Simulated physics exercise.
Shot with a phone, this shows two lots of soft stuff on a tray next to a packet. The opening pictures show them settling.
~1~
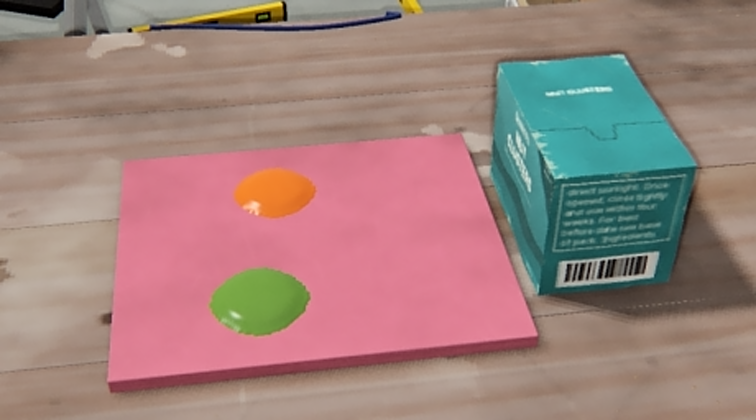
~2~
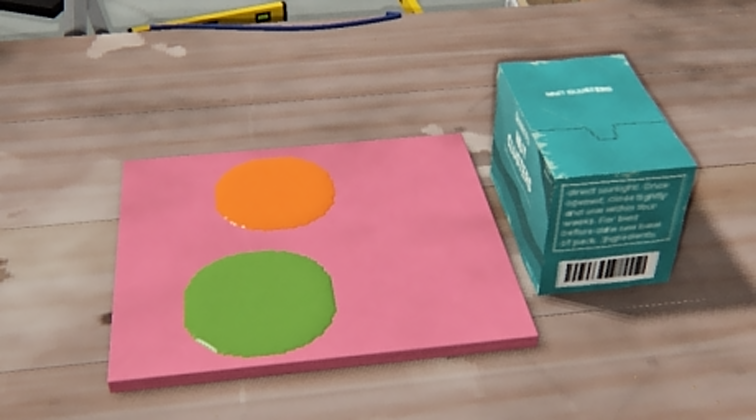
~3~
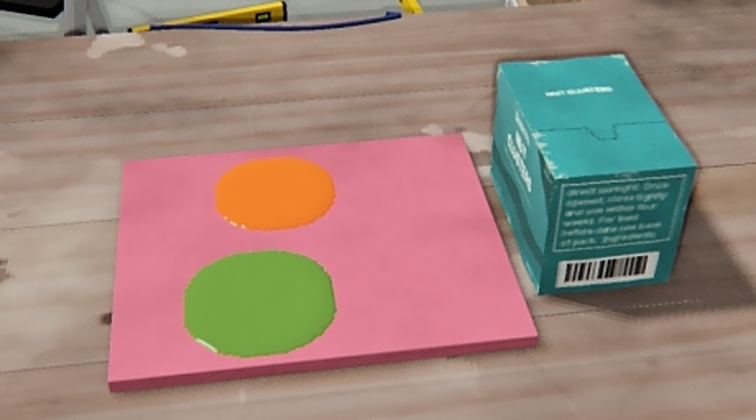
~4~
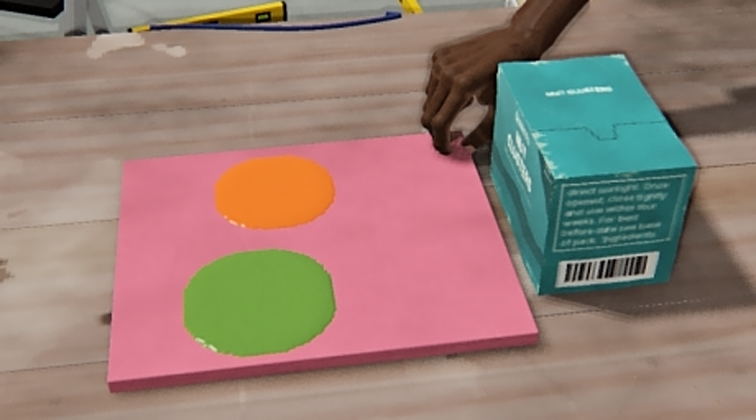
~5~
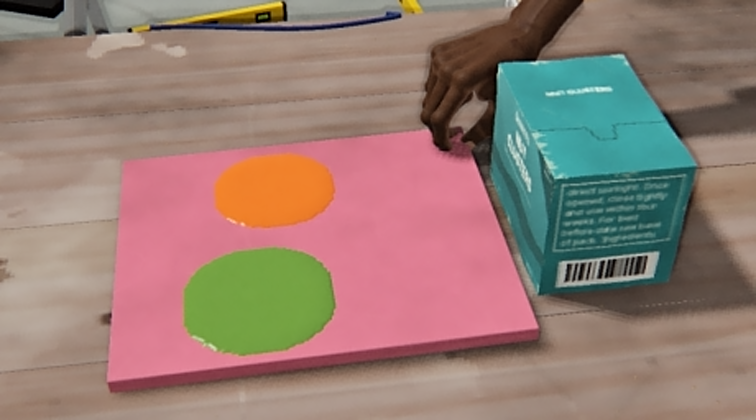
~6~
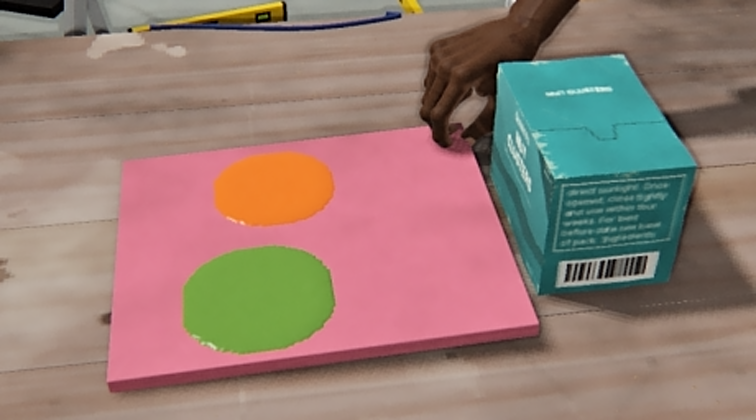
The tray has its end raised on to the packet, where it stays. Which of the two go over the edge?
The green sauce leaves the surface; the orange sauce leaves the surface.
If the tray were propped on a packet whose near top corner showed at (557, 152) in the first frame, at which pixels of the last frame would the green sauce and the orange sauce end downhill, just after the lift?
You'd find the first close to (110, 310) and the second close to (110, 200).
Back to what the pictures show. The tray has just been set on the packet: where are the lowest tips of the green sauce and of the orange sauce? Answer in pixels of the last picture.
(107, 314); (125, 200).
Next, slope about 24°; the green sauce is dripping off the low end; the orange sauce has crept down a long way.
After that, the green sauce is dripping off the low end; the orange sauce is dripping off the low end.
Finally, slope about 24°; the green sauce is dripping off the low end; the orange sauce is dripping off the low end.
